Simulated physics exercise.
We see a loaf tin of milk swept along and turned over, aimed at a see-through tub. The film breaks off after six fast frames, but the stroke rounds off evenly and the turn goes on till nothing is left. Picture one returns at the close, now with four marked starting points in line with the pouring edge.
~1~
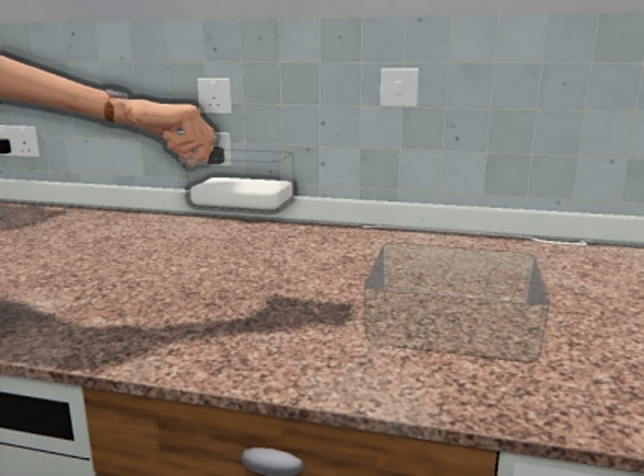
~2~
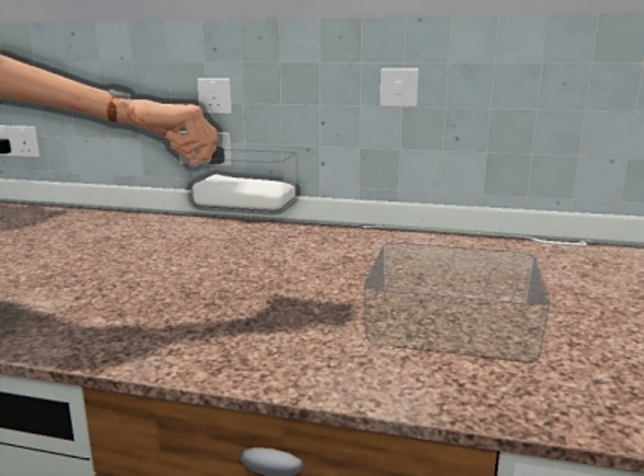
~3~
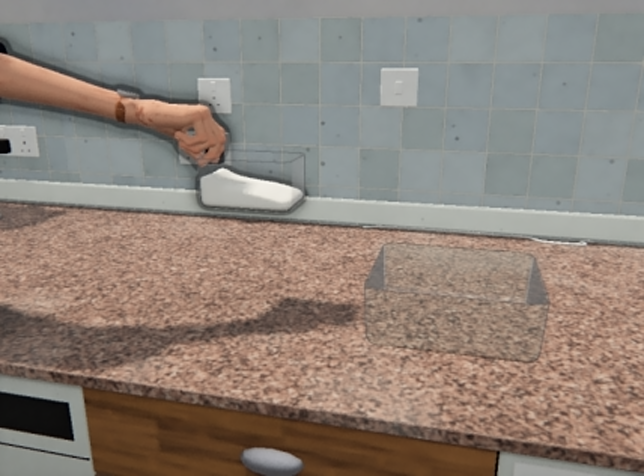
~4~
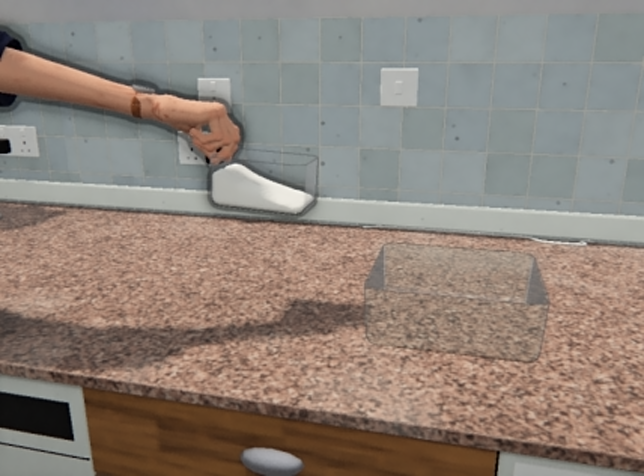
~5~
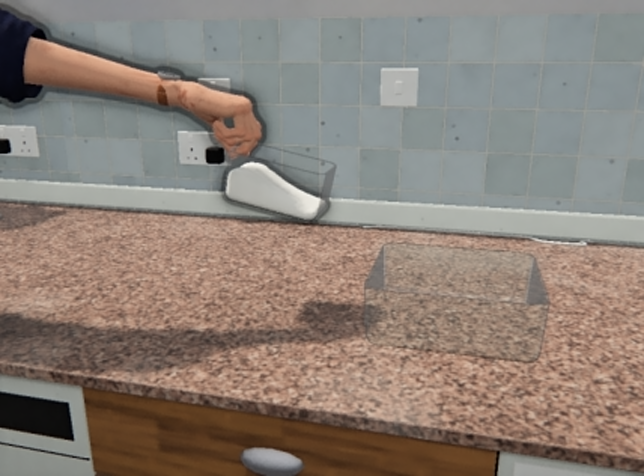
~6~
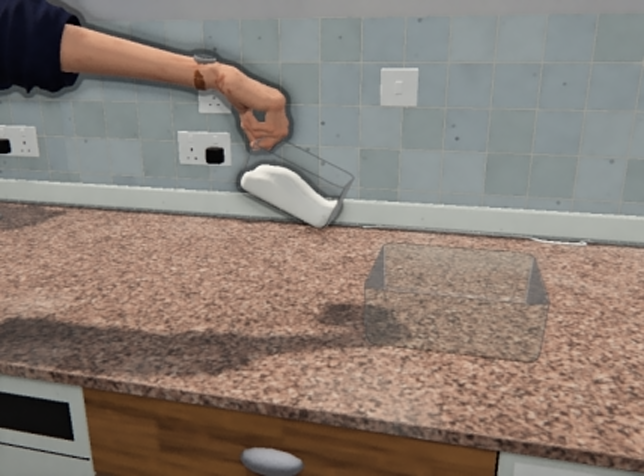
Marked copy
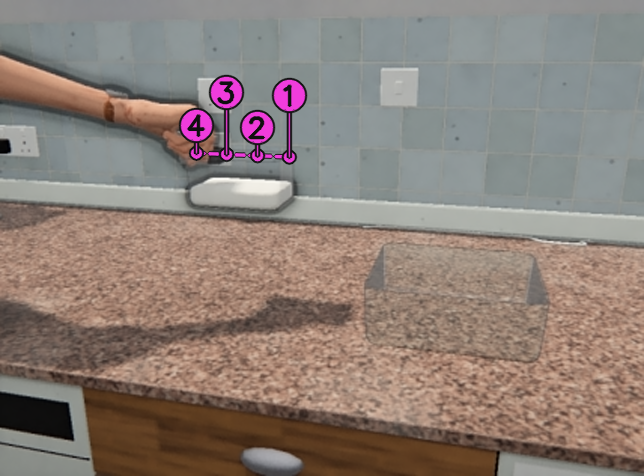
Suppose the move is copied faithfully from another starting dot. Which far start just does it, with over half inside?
Spot 2 just does it.
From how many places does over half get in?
Two.
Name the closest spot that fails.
Here it is spot 3.
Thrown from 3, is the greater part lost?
Yes, it does.
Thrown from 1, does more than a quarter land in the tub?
Yes, clearly.
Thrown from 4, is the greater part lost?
Yes, it does.
On the marked copy, 1 at (289, 157); 2 at (257, 155); 3 at (226, 154); 4 at (196, 153).
Choosing 1, about 76 % lands in the tub, 15 % falls short and 10 % goes beside or beyond.
Choosing 2, about 65 % lands in the tub, 27 % falls short and 8 % goes beside or beyond.
Choosing 3, about 35 % lands in the tub, 59 % falls short and 6 % goes beside or beyond.
Choosing 4, about 4 % lands in the tub, 95 % falls short.
